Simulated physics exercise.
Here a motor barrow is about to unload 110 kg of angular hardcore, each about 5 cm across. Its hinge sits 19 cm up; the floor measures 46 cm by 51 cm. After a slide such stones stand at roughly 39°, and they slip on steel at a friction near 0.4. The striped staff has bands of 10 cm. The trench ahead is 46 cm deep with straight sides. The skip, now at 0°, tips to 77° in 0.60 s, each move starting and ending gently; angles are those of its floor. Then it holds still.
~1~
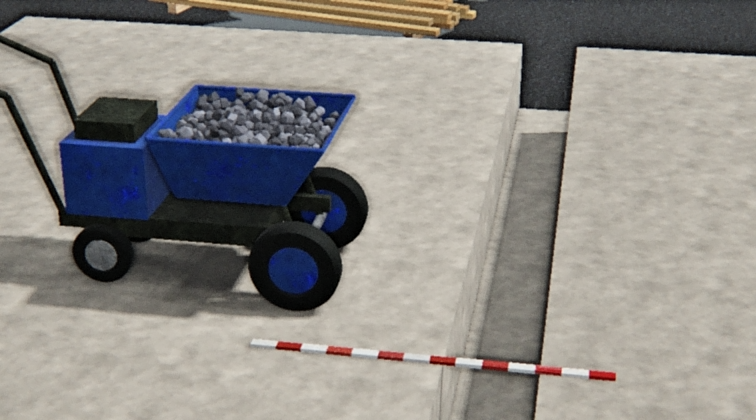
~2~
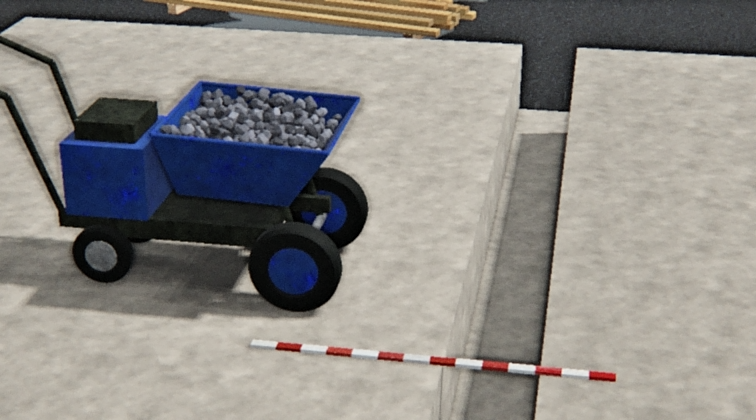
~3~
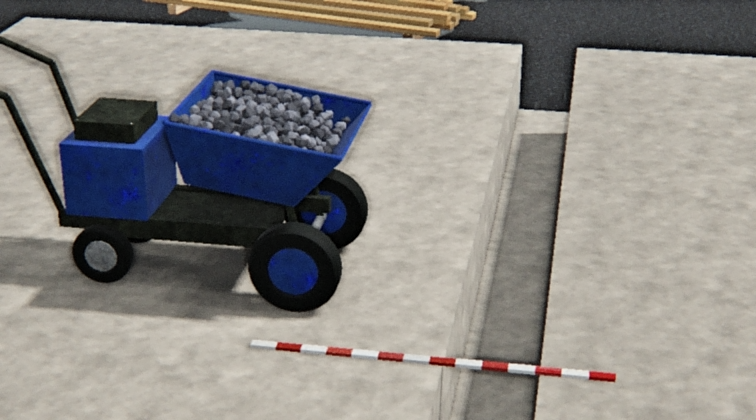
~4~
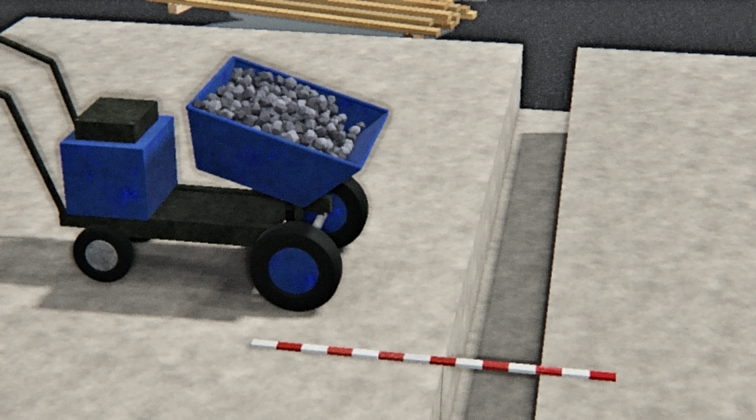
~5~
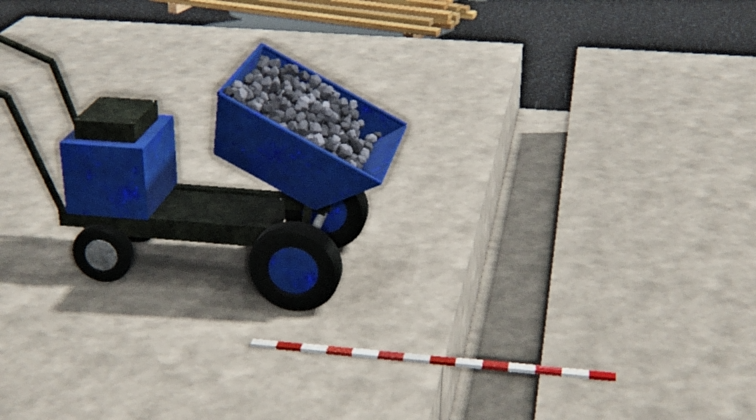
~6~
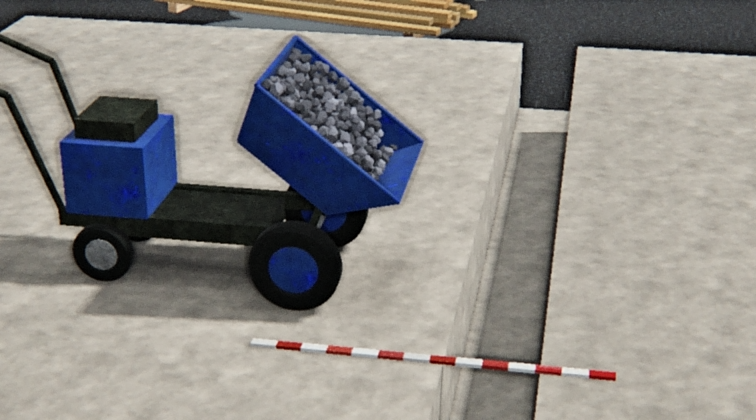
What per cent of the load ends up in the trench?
Some 94 per cent of it.
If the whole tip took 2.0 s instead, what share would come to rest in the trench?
It would be near 90 per cent.
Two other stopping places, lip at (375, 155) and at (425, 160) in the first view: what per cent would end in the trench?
Near 65 per cent from the first place, 25 from the second.
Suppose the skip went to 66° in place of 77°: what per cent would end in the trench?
In that case some 60 per cent.
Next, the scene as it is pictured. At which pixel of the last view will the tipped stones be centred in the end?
Their middle is at about (503, 367).
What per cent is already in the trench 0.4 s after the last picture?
Some 45 per cent.
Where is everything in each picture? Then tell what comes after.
In the first frame, the skip is at 0°, its lip at (323, 152); the top of the load is at (261, 108).
In the second frame, lip at (328, 154), floor tilted 2°, highest stones at (246, 105).
In the third frame, lip at (341, 159), floor tilted 8°, highest stones at (230, 97).
In the fourth frame, lip at (360, 169), floor tilted 17°, highest stones at (237, 84).
In the fifth frame, the skip is at 27°, its lip at (380, 184); the top of the load is at (264, 74).
In the sixth frame, the skip is at 38°, its lip at (399, 203); the top of the load is at (291, 68).
Then, 0.1 s after the last picture the floor is at 65°, 100 % in the skip; the foremost stones are at (427, 217).
Then, 0.4 s after the last picture the floor is at 77°, 52 % in the skip, 2 % short of the trench, 45 % in the trench; the foremost stones are at (538, 361).
Then, 0.7 s after the last picture the floor is at 77°, 13 % in the skip, 4 % short of the trench, 82 % in the trench, 2 % past the trench; the foremost stones are at (635, 309).
Then, 2.7 s after the last picture the floor is at 77°, 0 % in the skip, 5 % short of the trench, 94 % in the trench, 2 % past the trench; the foremost stones are at (662, 304).
